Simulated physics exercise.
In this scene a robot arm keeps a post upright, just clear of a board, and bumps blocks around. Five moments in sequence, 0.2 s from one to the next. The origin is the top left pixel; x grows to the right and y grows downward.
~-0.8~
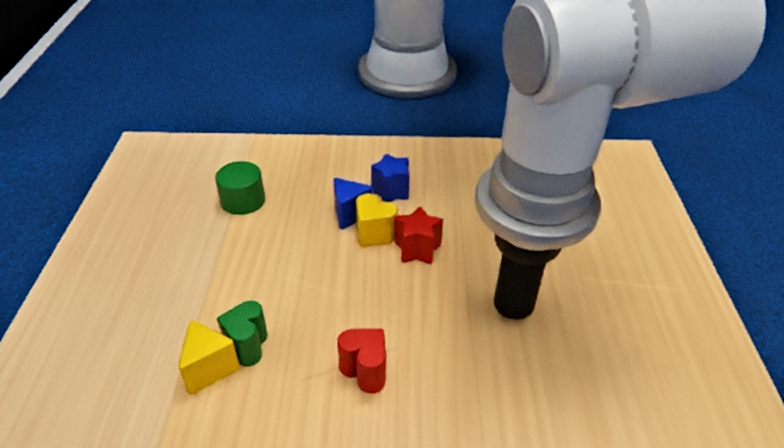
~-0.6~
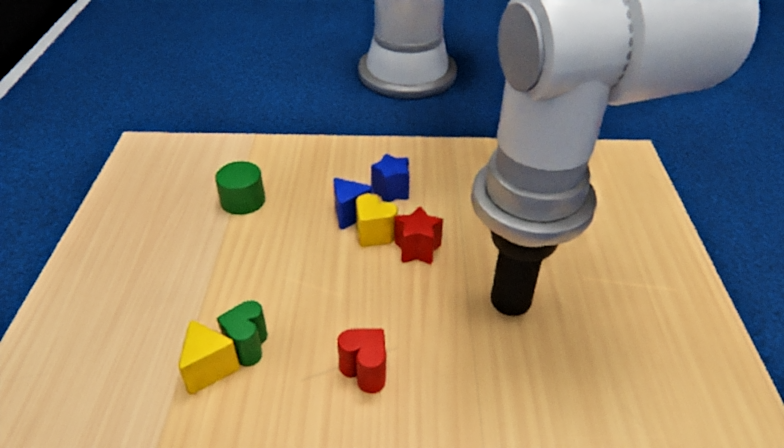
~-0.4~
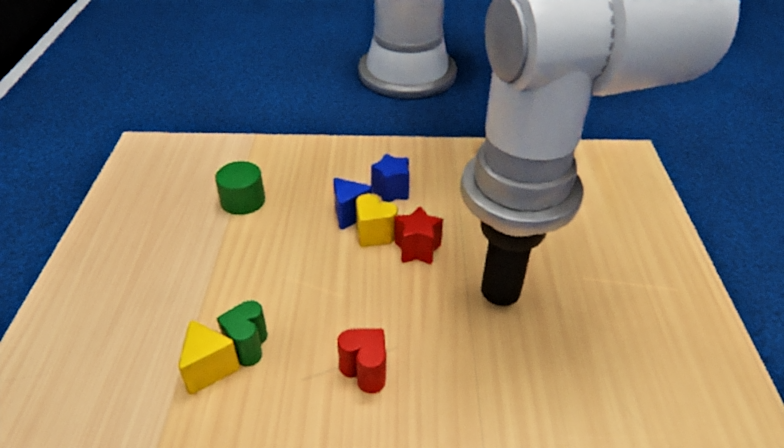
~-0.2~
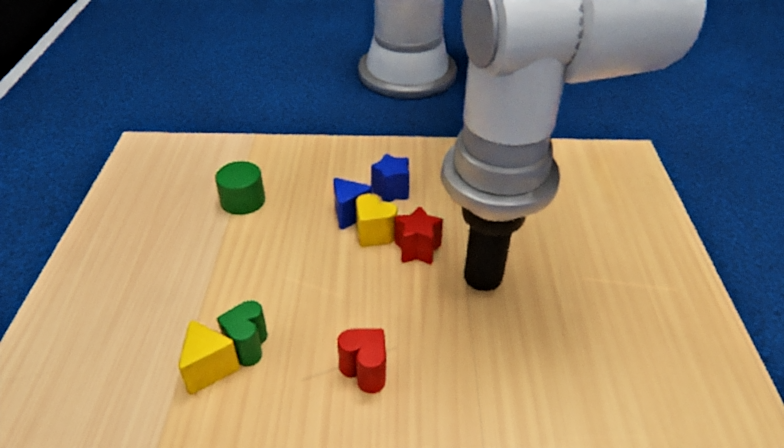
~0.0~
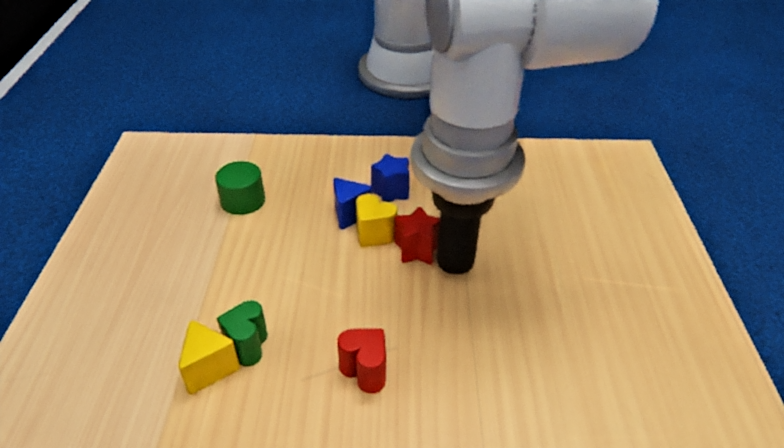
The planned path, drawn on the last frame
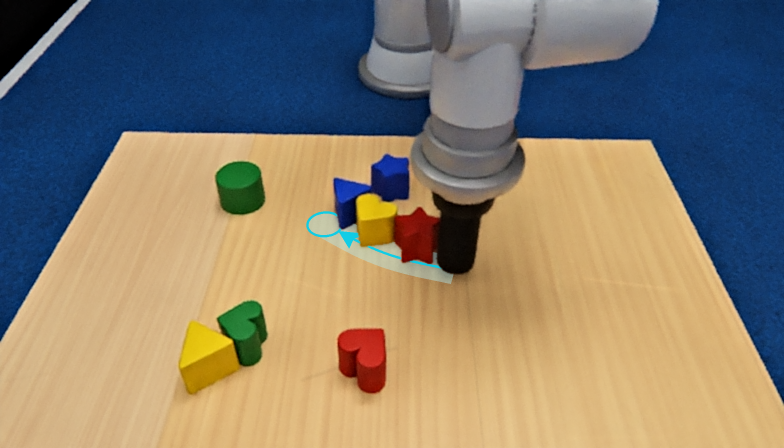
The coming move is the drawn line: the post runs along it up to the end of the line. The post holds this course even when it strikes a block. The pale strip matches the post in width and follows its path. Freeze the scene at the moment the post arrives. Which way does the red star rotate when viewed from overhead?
It makes a clockwise turn.
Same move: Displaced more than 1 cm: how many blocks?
I'd put the number at three or more.
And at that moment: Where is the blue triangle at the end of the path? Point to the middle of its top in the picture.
Its top middle is near (325, 173).
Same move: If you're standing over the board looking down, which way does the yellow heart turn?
Against the clock.
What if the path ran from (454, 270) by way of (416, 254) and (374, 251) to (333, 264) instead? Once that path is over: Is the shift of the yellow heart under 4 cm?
Going by the path, no.
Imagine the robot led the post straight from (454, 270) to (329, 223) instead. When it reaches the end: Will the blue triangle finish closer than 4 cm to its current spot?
I expect not.
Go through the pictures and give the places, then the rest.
The first picture shows post's lower end (514, 305); blue triangle (349, 188); yellow heart (374, 207); blue star (392, 165); red star (419, 222).
The second picture shows post (510, 302); blocks still.
The third picture shows post (501, 292); blocks still.
The fourth picture shows post (483, 278); blocks still.
The fifth picture shows post (455, 262); blue triangle (349, 188); yellow heart (374, 207); blue star (392, 165); red star (419, 222).
Drawn move, from (454, 270) via (383, 252), ending at (325, 224).
The first path, step by step. One third of the way, post (405, 252); blue triangle (337, 181); yellow heart (363, 197), turned 25° anticlockwise; red star (398, 208), turned 55° clockwise.
Two thirds of the way, post (361, 235); blue triangle (326, 174); yellow heart (356, 185), turned 50° anticlockwise; red star (388, 199), turned 110° clockwise.
At the end, post (324, 216); blue triangle (325, 173); yellow heart (356, 185), turned 45° anticlockwise; blue star still; red star (387, 198), turned 110° clockwise.
